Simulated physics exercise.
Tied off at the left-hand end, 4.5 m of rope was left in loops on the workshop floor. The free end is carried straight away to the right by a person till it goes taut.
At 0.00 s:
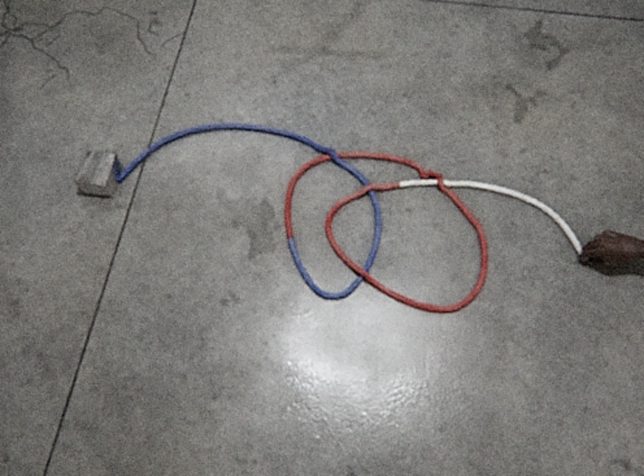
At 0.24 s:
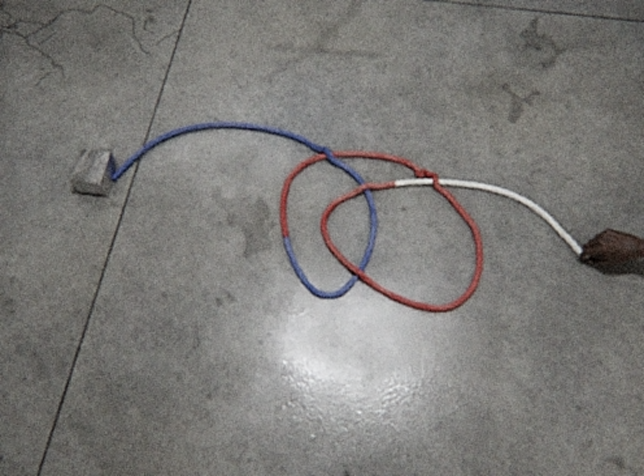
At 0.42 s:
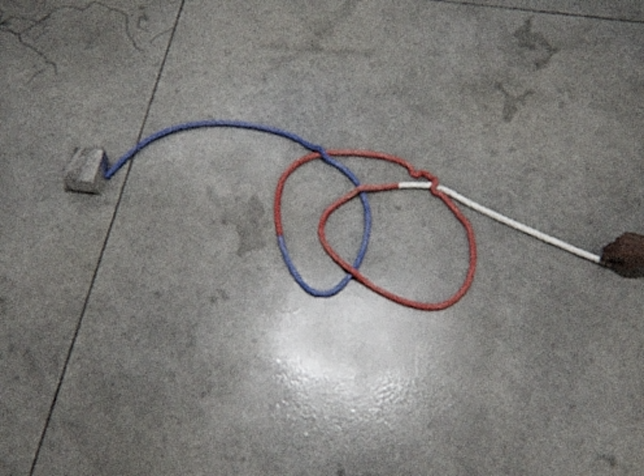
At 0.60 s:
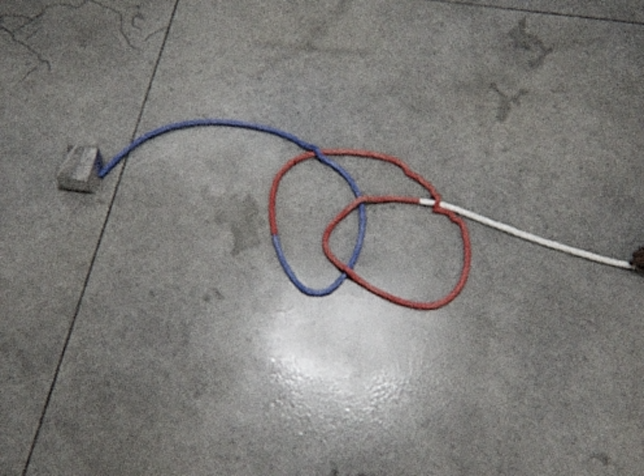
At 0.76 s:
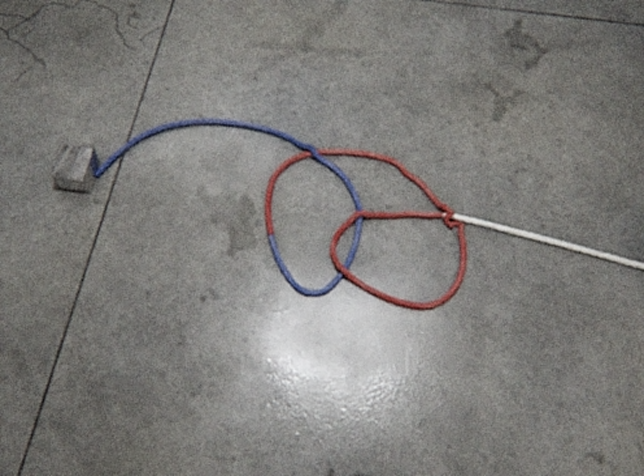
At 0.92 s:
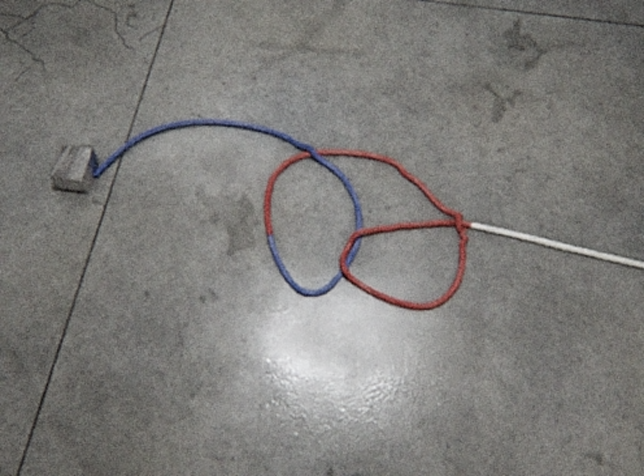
In the video, a hand pulls the white end of a looped blue, red and white rope to the right across a gray floor, straightening that end and shrinking the right-hand red loop, while the blue end stays at a block.
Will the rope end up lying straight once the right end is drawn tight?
Yes.
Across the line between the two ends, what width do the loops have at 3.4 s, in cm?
56 cm.
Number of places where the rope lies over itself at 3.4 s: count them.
The number is 1.
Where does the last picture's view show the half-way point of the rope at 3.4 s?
About (442, 207).
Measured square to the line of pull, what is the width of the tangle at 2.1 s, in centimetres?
About 54 cm.
At 2.1 s, the ends are 2.6 m apart, loops still 55 cm across.
At 3.4 s, the ends are 3.4 m apart, loops still 55 cm across.
At 4.6 s, the ends are 4.1 m apart, loops still 42 cm across.
At 5.8 s, the ends are 4.5 m apart, and it runs straight.
At 6.1 s, the ends are 4.5 m apart, and it runs straight.
